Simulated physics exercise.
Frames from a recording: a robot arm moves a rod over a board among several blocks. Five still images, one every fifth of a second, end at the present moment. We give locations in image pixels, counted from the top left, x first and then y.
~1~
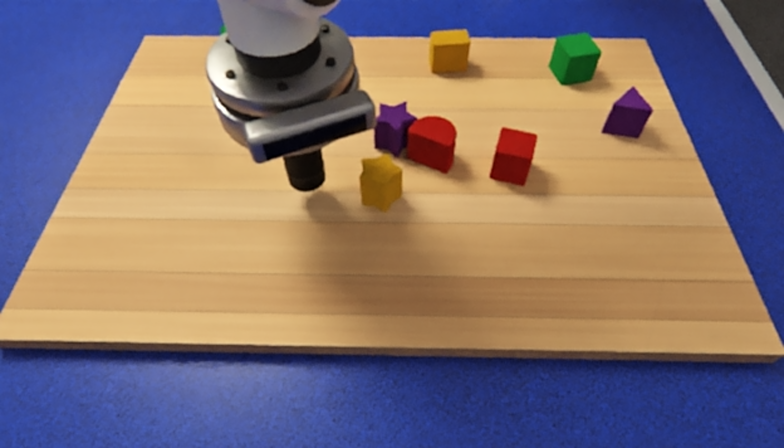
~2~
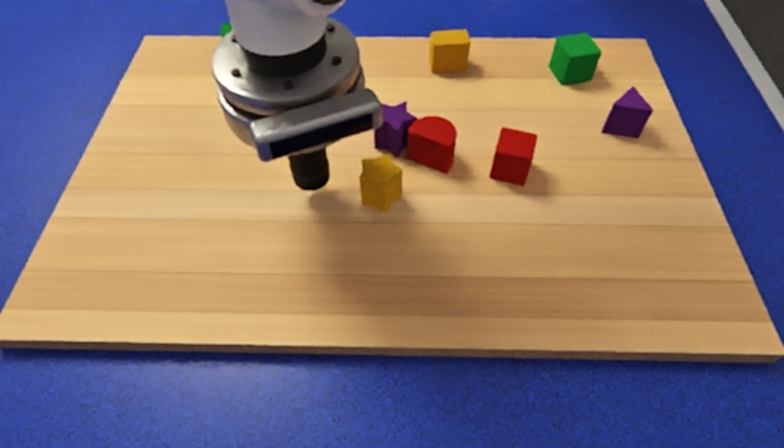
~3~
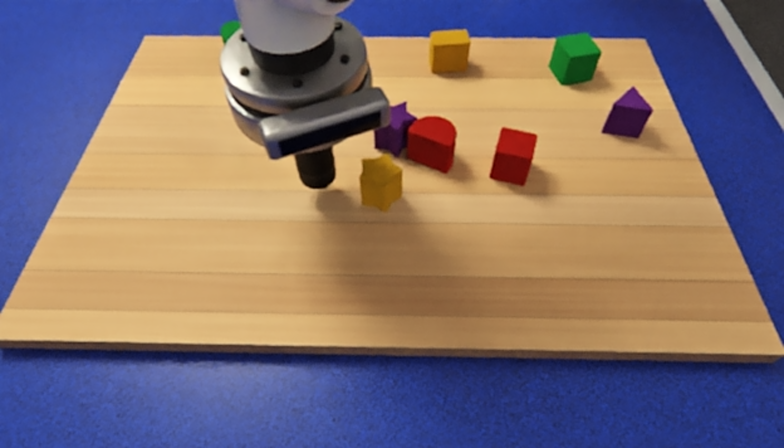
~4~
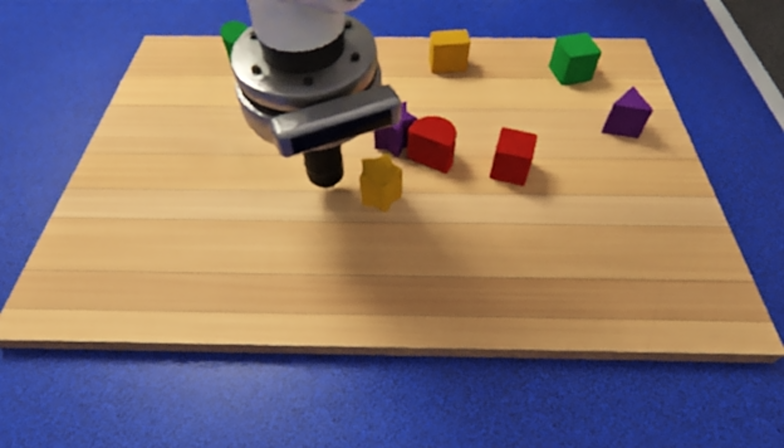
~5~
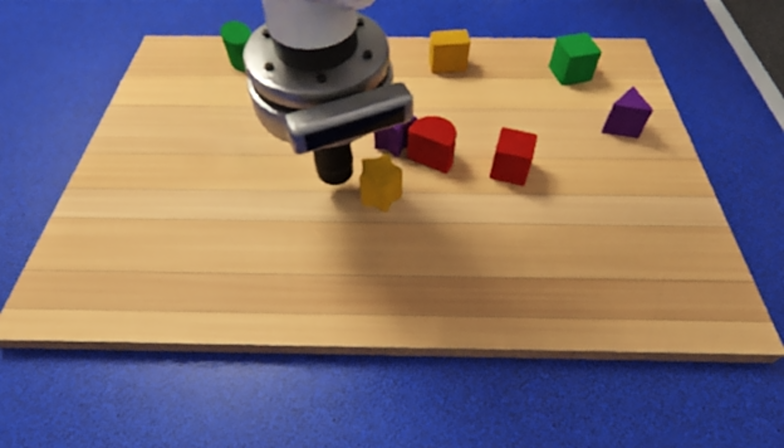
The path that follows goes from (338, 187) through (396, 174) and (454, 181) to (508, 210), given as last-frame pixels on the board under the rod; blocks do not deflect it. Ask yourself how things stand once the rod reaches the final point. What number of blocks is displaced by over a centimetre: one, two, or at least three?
I expect two blocks to move.
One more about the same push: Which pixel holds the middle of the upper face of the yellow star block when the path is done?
By then it is at (420, 171).
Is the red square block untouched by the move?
Yes
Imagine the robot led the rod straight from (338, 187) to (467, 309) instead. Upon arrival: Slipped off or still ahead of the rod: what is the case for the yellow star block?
Slid off.
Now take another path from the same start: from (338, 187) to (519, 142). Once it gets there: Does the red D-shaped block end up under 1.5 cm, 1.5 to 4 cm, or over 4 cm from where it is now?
Distance: Above 4 cm.
On the path given first. One third of the way, rod at (397, 159); yellow star block at (410, 171), turned 65° clockwise.
Two thirds of the way, rod at (456, 167); yellow star block at (420, 171), turned 110° clockwise; red D-shaped block at (448, 124), turned 10° anticlockwise.
At the end, rod at (512, 195); yellow star block at (420, 171), turned 110° clockwise; purple star block unmoved; red D-shaped block at (448, 124), turned 10° anticlockwise; red square block unmoved.
